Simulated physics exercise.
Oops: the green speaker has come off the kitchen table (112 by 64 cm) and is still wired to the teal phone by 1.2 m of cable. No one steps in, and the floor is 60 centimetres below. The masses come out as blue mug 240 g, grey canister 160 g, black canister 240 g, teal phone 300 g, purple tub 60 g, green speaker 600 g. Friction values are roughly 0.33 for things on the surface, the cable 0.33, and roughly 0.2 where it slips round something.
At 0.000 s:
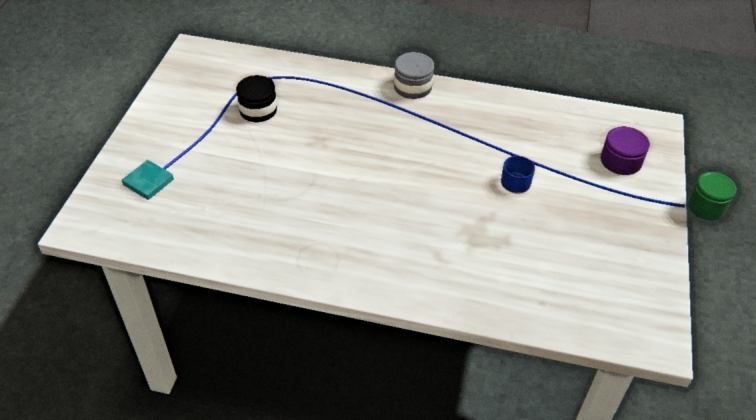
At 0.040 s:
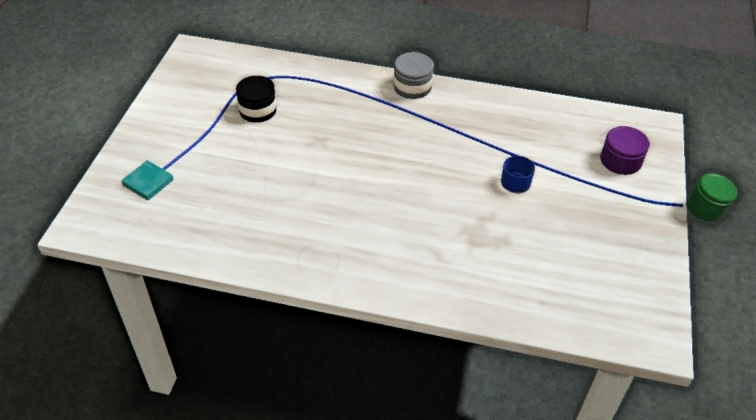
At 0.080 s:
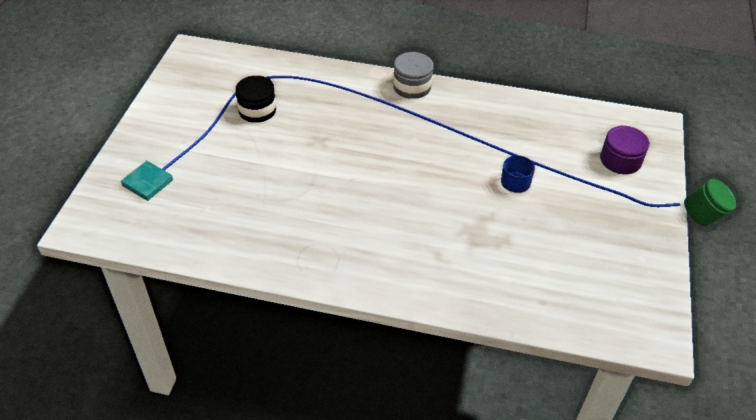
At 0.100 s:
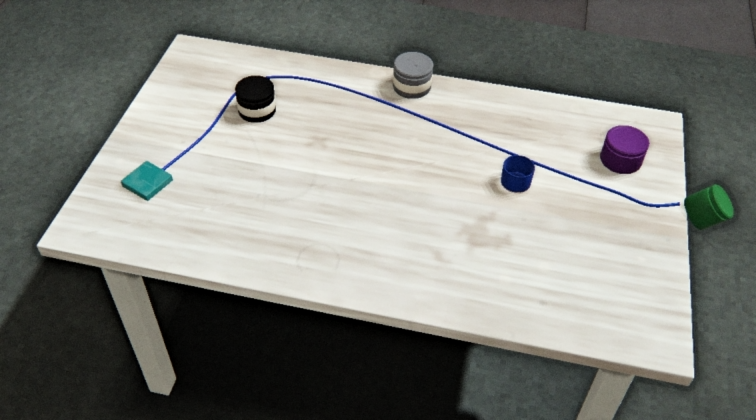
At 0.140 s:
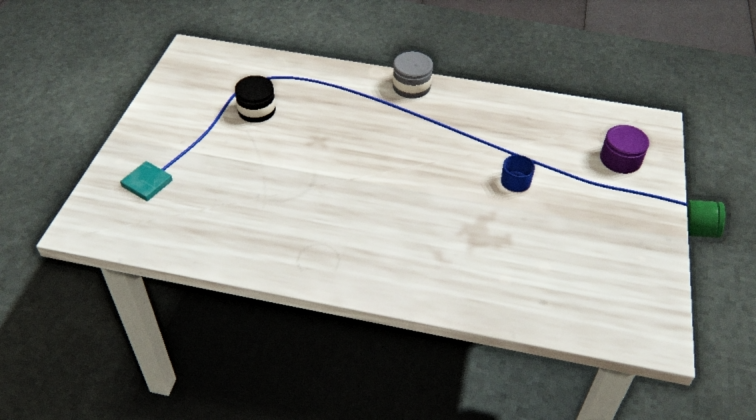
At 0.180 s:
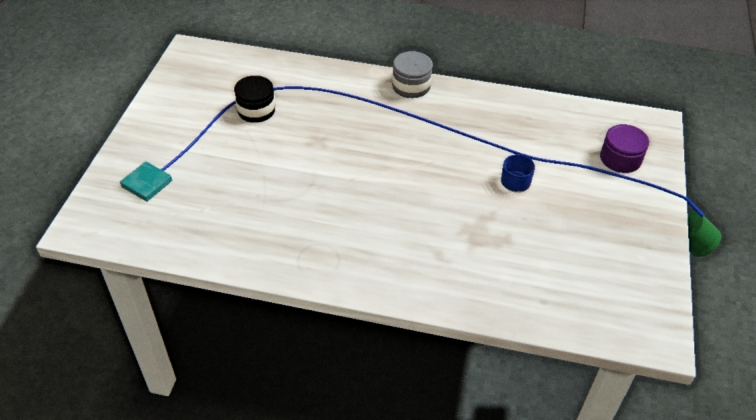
A green cylinder tips over and sinks beside the right edge of a pale wooden table, seen from above at an angle by a still camera. A blue cable runs across the tabletop from a flat teal object at left, past black, grey, small blue and purple containers. As the cylinder turns and lowers, the cable's right end shifts and draws straighter over the edge, while the containers stay put.
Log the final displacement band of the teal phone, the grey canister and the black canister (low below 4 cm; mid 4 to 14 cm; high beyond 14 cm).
Log: Teal phone high, grey canister low, black canister high.
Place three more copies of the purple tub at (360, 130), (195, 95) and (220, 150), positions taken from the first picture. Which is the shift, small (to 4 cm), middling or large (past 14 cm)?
In that order we get a big shift, a slight shift and a big shift.
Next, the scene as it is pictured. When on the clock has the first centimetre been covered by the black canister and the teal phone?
On the clock, black canister 0.24 s and teal phone 0.26 s.
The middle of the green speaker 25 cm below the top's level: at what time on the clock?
At about 0.34 s.
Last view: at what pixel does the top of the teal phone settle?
It comes to rest at about (451, 138).
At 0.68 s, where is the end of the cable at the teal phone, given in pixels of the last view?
Near (370, 158).
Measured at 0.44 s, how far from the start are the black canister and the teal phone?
Black canister 25 cm, teal phone 10 cm.
At 0.4 s, the cable's tail end at (221, 153); black canister 24 cm off its start, teal phone 12 cm off its start, green speaker over the edge.
At 0.7 s, the cable's tail end at (370, 158); teal phone 42 cm off its start, black canister 36 cm off its start, green speaker over the edge.
At 0.9 s, the cable's tail end at (451, 155); teal phone 58 cm off its start at (447, 138), black canister 36 cm off its start at (321, 211), green speaker over the edge.
At 1.2 s, the cable's tail end at (454, 155); teal phone 59 cm off its start, black canister 36 cm off its start, green speaker over the edge.
At 2.4 s, the cable's tail end at (454, 155); teal phone 59 cm off its start at (451, 138), black canister 36 cm off its start at (321, 211), grey canister 0 cm off its start at (413, 63), green speaker over the edge.
